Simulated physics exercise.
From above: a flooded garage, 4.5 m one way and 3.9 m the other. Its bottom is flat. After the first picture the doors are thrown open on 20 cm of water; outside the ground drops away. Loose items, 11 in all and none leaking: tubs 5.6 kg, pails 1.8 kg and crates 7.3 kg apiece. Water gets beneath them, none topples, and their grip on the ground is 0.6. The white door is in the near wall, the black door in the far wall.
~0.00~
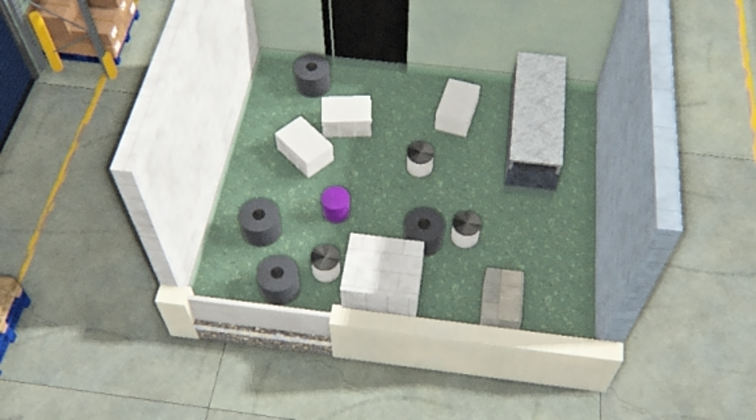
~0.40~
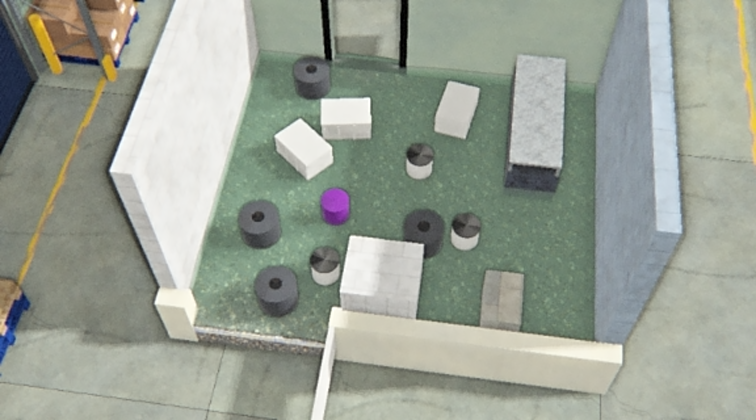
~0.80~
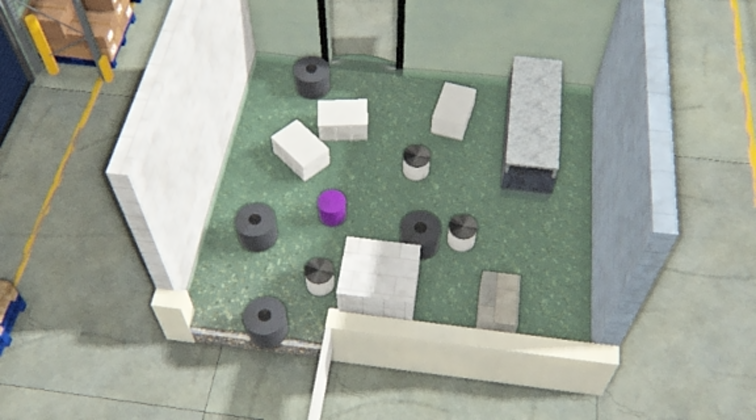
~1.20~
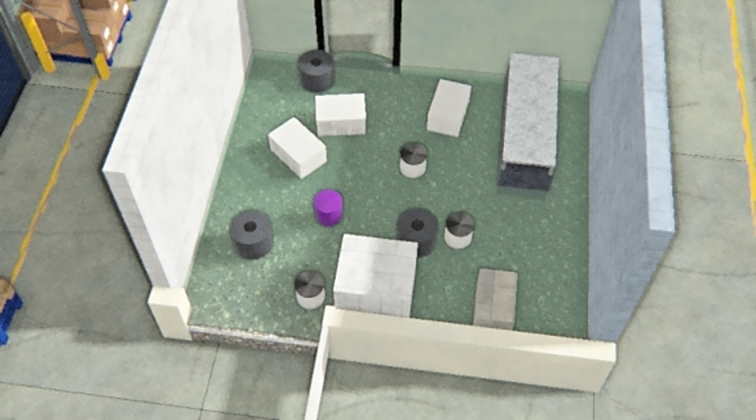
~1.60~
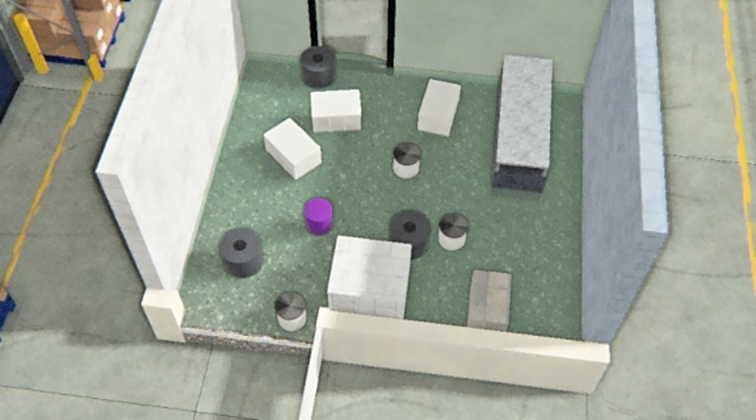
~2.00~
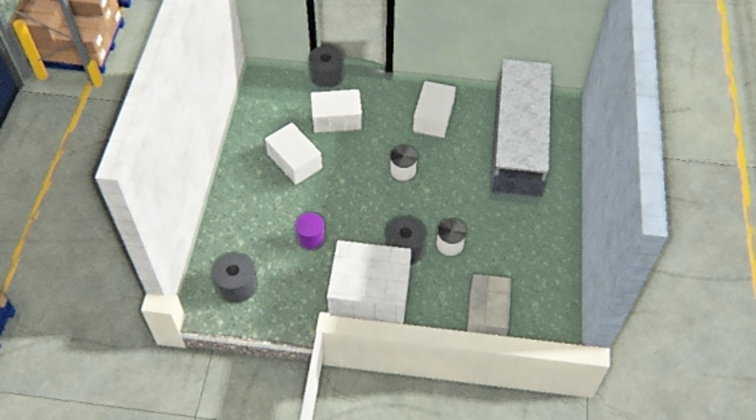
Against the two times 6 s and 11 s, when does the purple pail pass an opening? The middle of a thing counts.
It leaves before the first time.
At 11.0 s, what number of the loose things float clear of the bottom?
At that moment 1.
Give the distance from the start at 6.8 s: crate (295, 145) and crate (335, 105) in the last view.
In that order: 120 cm, 100 cm.
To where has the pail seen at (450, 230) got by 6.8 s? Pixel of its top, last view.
Around (295, 239).
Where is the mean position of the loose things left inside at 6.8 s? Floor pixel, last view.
At about (309, 157).
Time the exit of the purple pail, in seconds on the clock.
Near 4.0 s.
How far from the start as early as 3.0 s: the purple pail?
About 80 cm.
After 3.0 s the purple pail is near (278, 258), 0.8 m from its start, afloat; 4 of 11 are out; 7 afloat.
After 6.8 s the purple pail has gone out (at 4.2 s); 6 of 11 are out; 5 afloat.
After 11.0 s the purple pail has gone out (at 4.2 s); 10 of 11 are out; 1 afloat.
After 15.0 s the purple pail has gone out (at 4.2 s); 10 of 11 are out; 1 afloat.
